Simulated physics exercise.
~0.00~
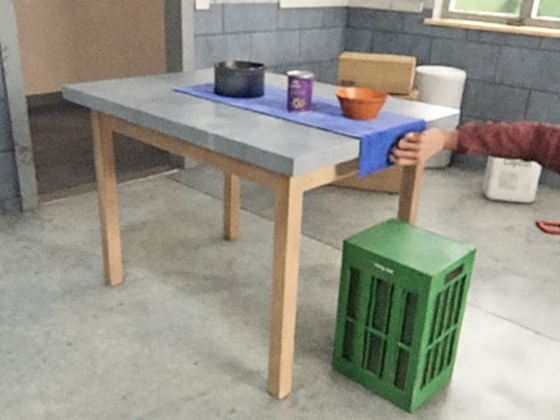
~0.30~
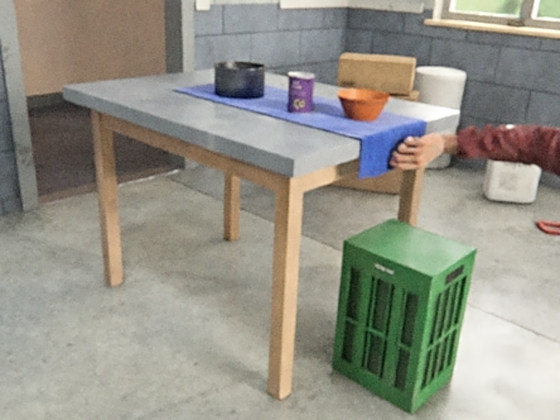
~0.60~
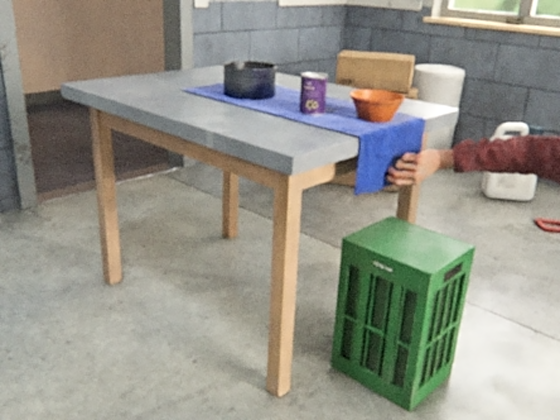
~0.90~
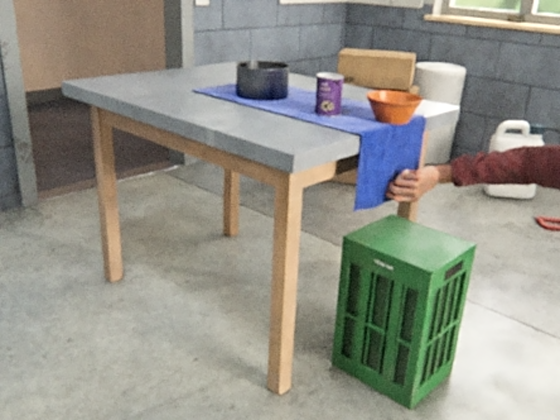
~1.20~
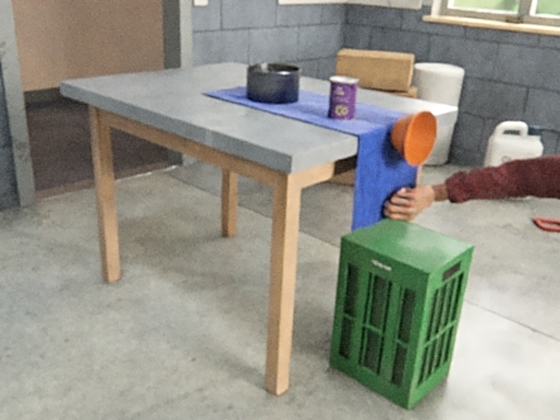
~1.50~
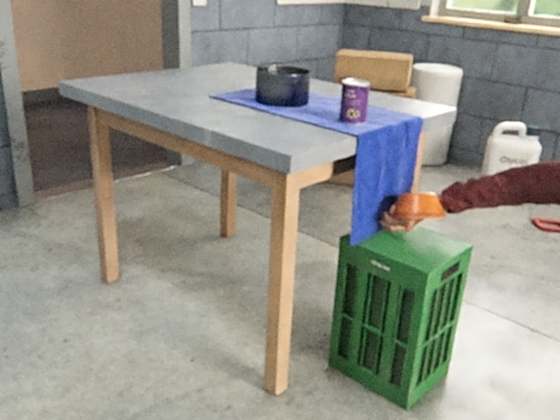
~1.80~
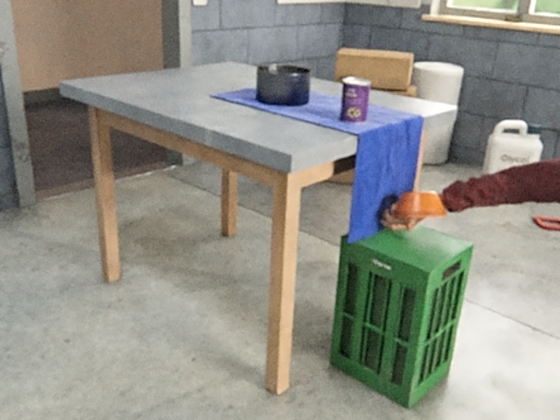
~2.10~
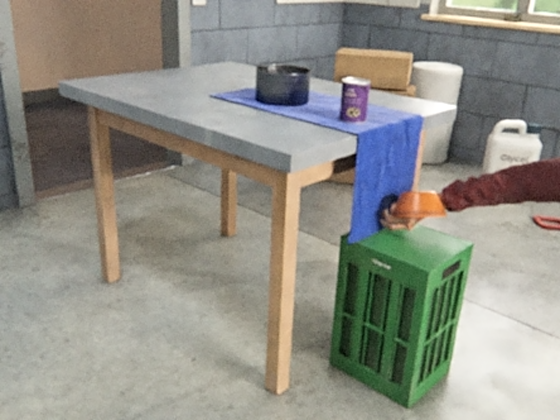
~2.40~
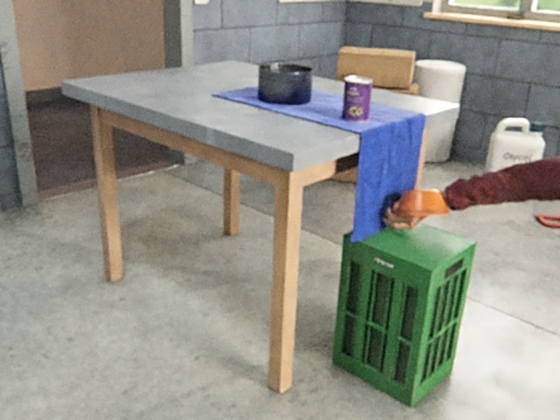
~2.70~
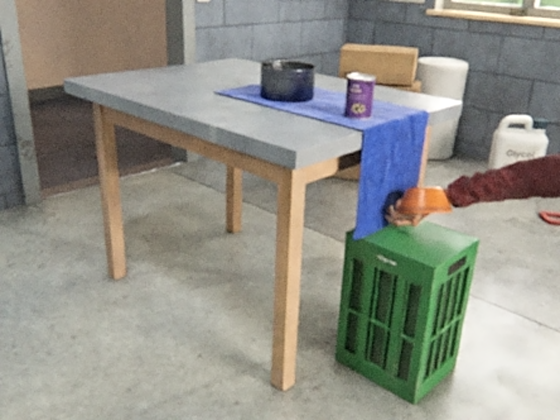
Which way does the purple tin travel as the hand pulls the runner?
The purple tin travels to the right, riding along on the blue runner.
